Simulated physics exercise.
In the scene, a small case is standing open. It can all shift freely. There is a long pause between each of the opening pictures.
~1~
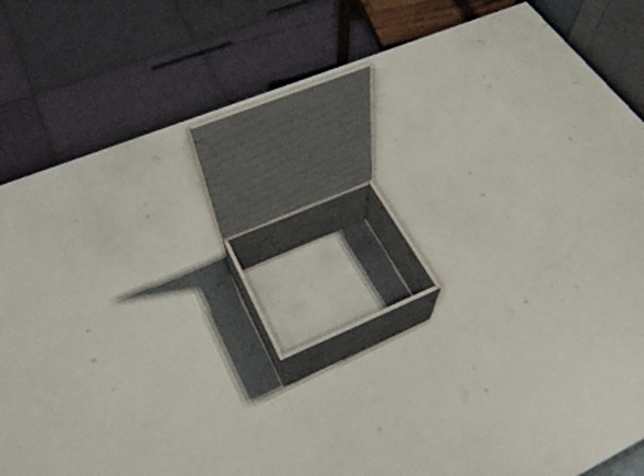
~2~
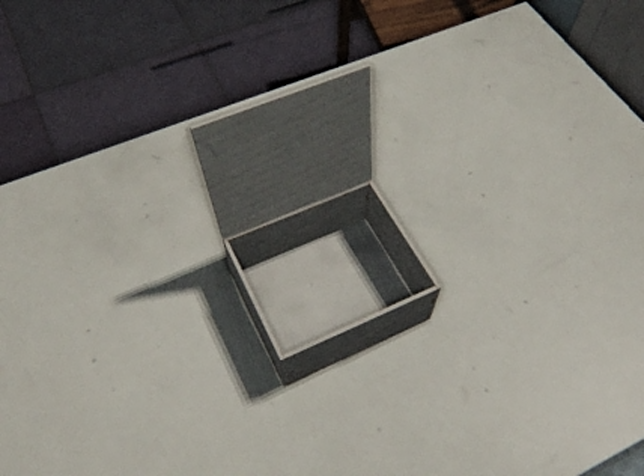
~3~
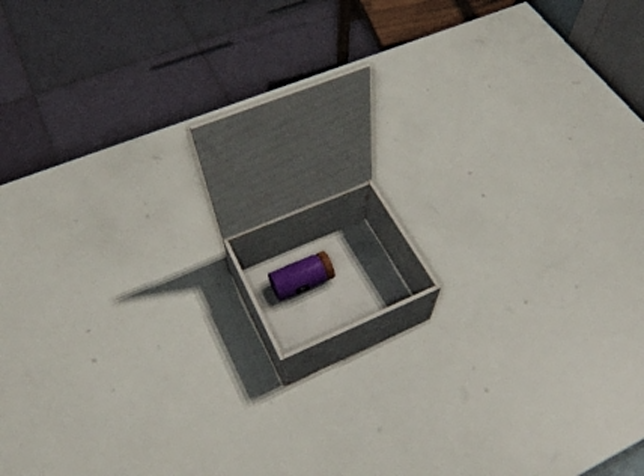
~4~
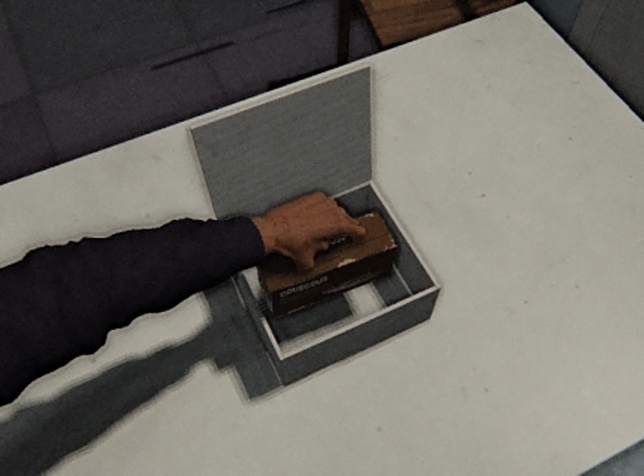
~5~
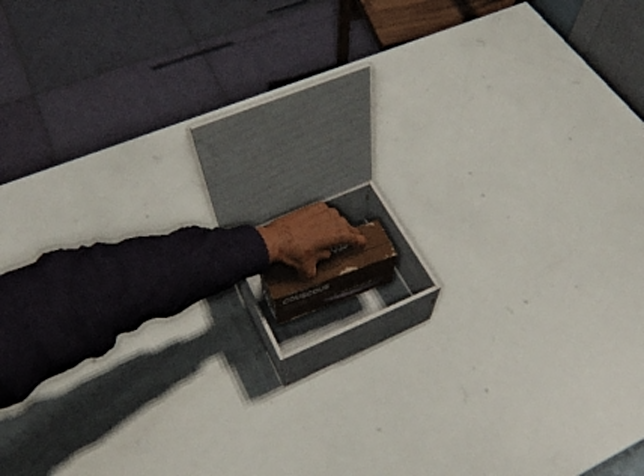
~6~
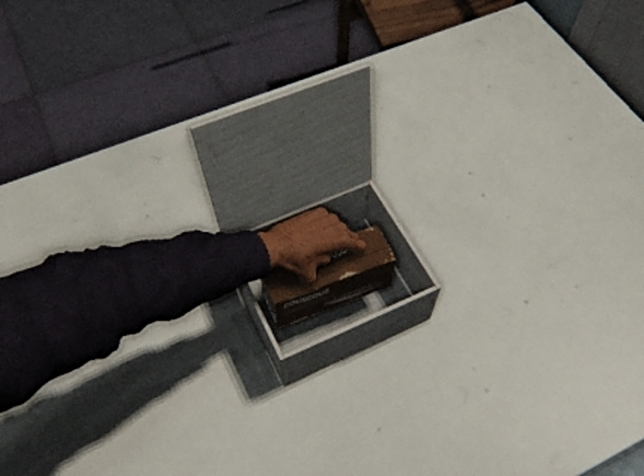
A small grey open case with its lid raised sits on a pale tabletop, seen from above at an angle by a still camera, with dark floor tiles and a bit of brown wood behind. The case is empty at first, then a purple cylinder with an orange-brown end lies inside it. Next, a dark-sleeved arm reaches in from the left, its hand lowering a brown carton slightly into the case.
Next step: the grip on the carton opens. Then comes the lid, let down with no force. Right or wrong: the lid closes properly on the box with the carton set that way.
Right.
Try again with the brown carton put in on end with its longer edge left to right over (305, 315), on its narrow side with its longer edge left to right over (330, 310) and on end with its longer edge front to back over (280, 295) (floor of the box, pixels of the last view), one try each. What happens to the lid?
The lid is kept from lowering the first try, lowers completely the second try and is kept from lowering the third try.
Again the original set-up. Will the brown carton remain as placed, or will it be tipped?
Once everything settles, it keeps its original angle.
Then, 1.00 s on from there, lid starting down; brown carton shifted a little near (328, 299); purple shaker shifted about its own width.
Then, 1.60 s on from there, lid 59° above the rim; brown carton shifted a little near (328, 299); purple shaker shifted about its own width.
Then, 2.10 s on from there, lid 17° above the rim; brown carton shifted a little near (328, 299); purple shaker shifted about its own width.
In the end, lid shut; moved from the start, brown carton; purple shaker unmoved. At the end, from the last picture's camera, brown carton near (328, 299).
